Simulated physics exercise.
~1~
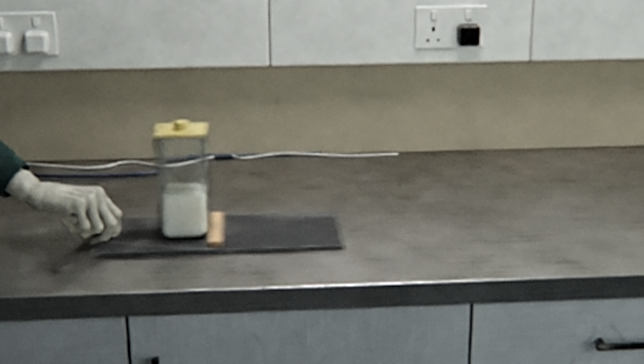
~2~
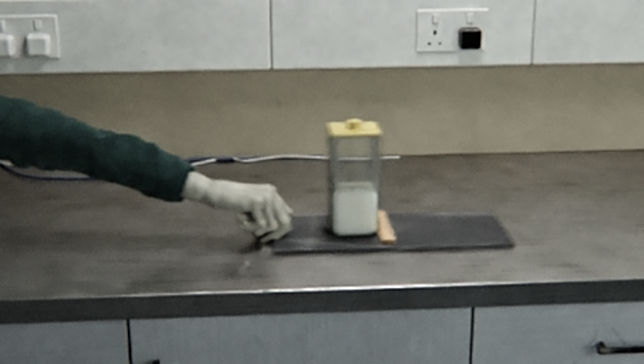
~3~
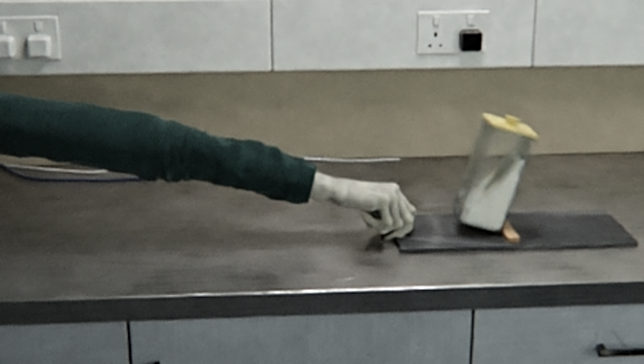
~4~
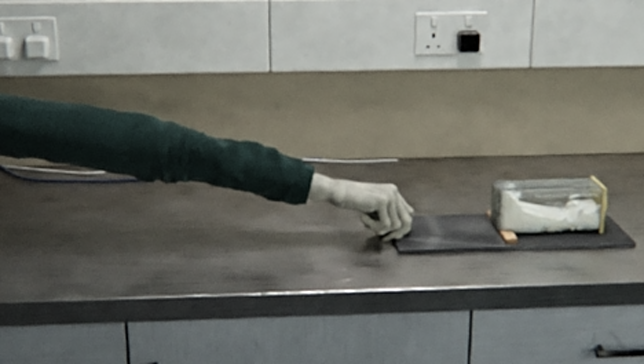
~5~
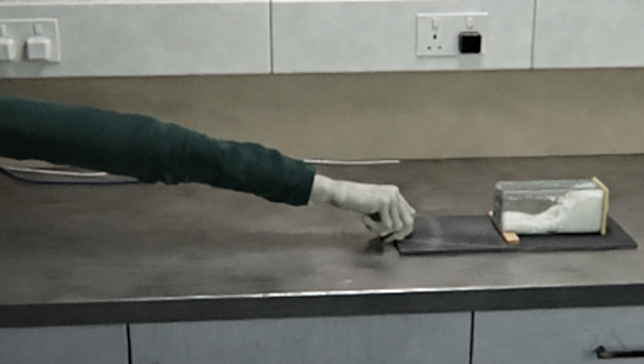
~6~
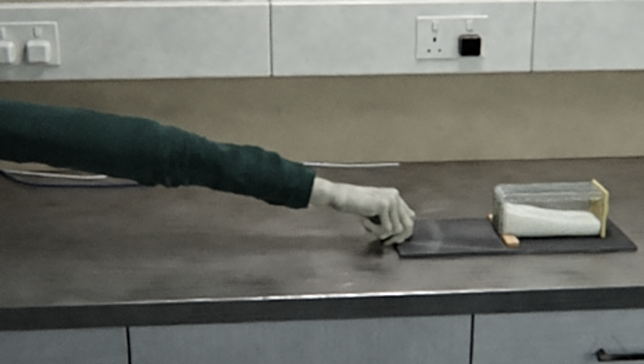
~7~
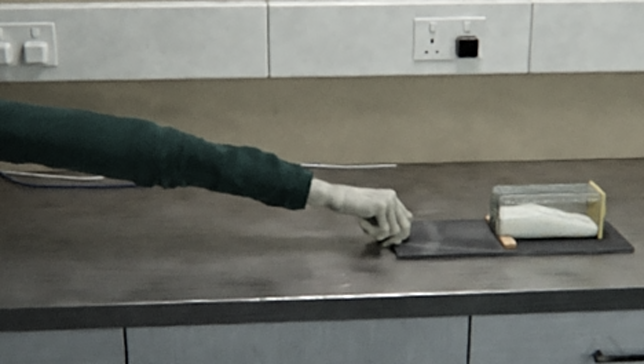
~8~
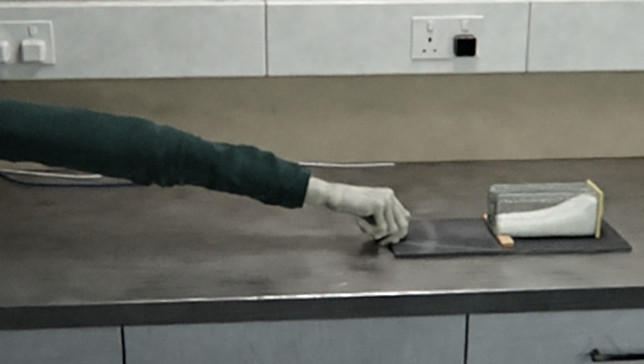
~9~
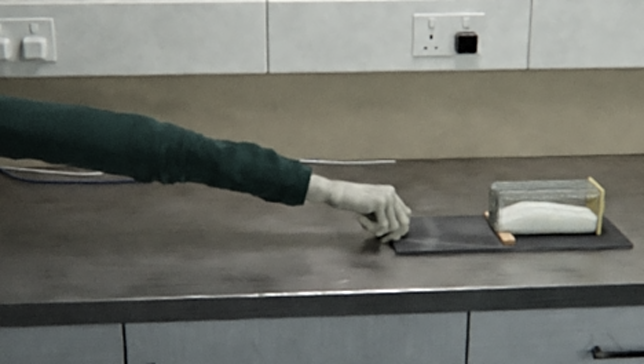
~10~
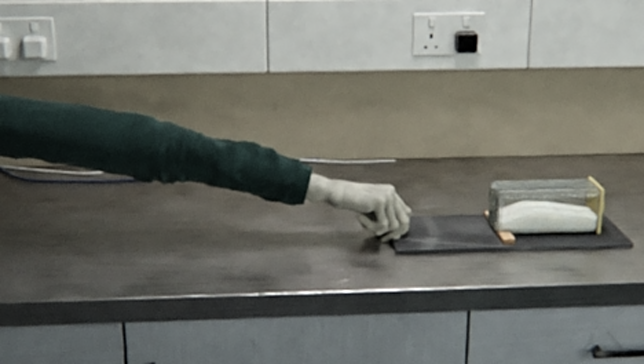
A board pushed right by a hand stops, and the half-filled bottle topples onto its side.
